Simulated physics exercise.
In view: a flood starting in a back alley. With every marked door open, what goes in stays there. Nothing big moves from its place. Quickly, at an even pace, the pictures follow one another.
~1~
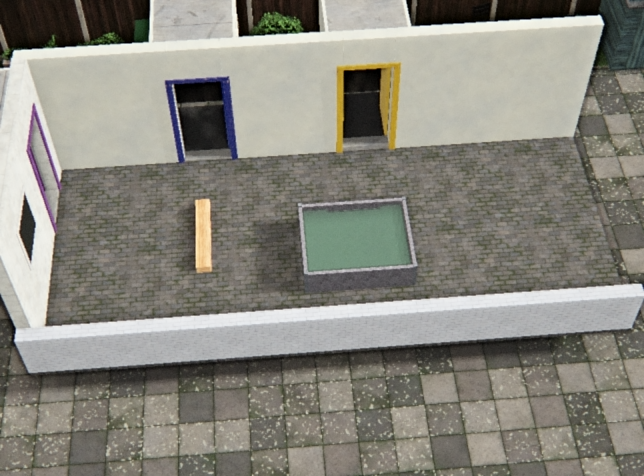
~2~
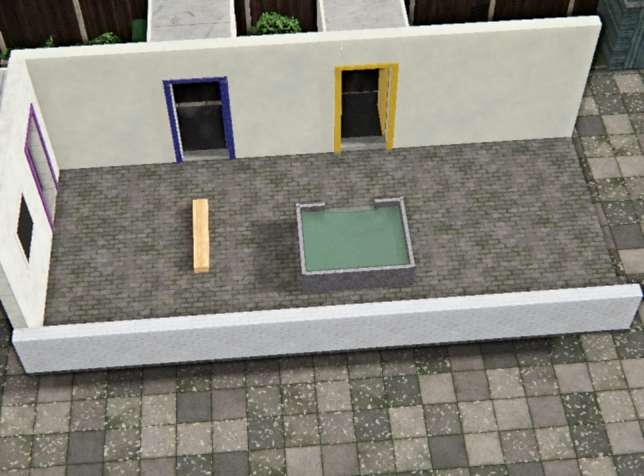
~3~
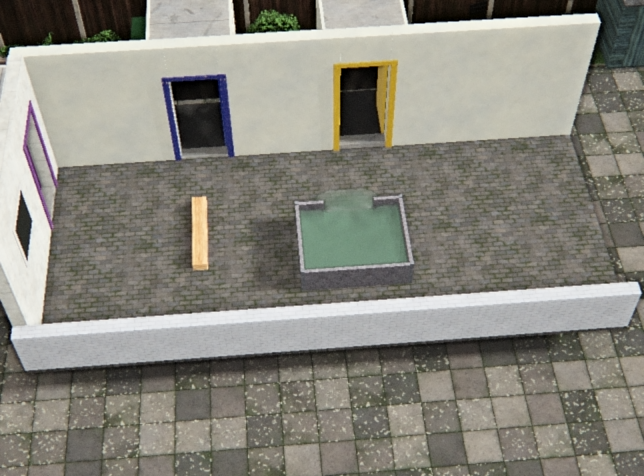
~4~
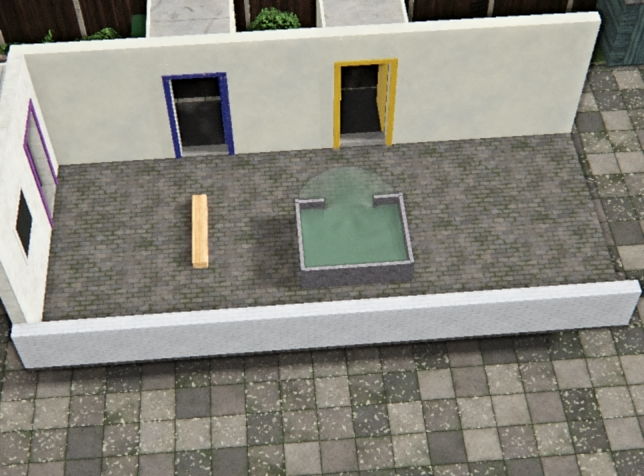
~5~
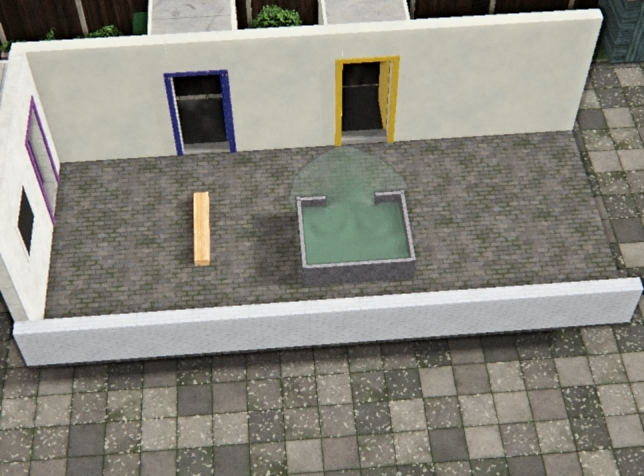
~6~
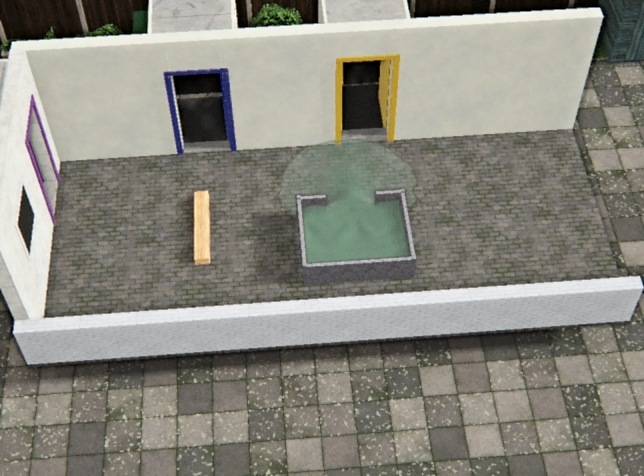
A grey-walled tank of green water sits on a dark brick floor, and a gap opens in its far side, letting a thin, pale green sheet of water spread toward the back wall. Seen from high in front, the cream-walled yard has blue and yellow doorways behind, a purple-framed opening at left and a wooden beam left of the tank. The sheet fans out rounder and wider, while the view shifts very slightly.
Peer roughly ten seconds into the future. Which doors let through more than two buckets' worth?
Outcome: The blue door will be within bounds, the yellow door will be over the limit, the purple door will be within bounds.
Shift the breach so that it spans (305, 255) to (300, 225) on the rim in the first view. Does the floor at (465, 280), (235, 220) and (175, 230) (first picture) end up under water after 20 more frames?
Listed order gives left alone; sopping; left alone.
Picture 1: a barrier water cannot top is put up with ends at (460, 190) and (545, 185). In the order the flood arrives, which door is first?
My answer: The door marked yellow.
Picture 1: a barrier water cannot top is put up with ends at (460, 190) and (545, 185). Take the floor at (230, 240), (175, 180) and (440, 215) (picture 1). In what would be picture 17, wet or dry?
First spared, then soaked, then spared.
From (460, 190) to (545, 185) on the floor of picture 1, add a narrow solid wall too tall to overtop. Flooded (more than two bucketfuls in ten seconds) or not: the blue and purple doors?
Taking them in turn: The blue door remains below the limit, and the purple door remains below the limit.
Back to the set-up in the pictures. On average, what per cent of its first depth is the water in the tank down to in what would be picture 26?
Roughly 38 percent.
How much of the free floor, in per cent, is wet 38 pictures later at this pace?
Close to 50 percent, by my reckoning.
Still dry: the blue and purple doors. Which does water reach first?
I'd say the blue door.
A moment on, water covers 10 % of the floor; the blue door not reached, the yellow door over two buckets in, the purple door not reached.
Next, water covers 15 % of the floor; the blue door wet at the sill, nothing in, the yellow door over two buckets in, the purple door not reached.
Then, water covers 35 % of the floor; the blue door wet at the sill, nothing in, the yellow door over two buckets in, the purple door not reached.
Later, water covers 50 % of the floor; the blue door wet at the sill, nothing in, the yellow door far over two buckets in, the purple door wet at the sill, nothing in.
In the end, water covers 65 % of the floor; the blue door under two buckets in, the yellow door far over two buckets in, the purple door wet at the sill, nothing in.
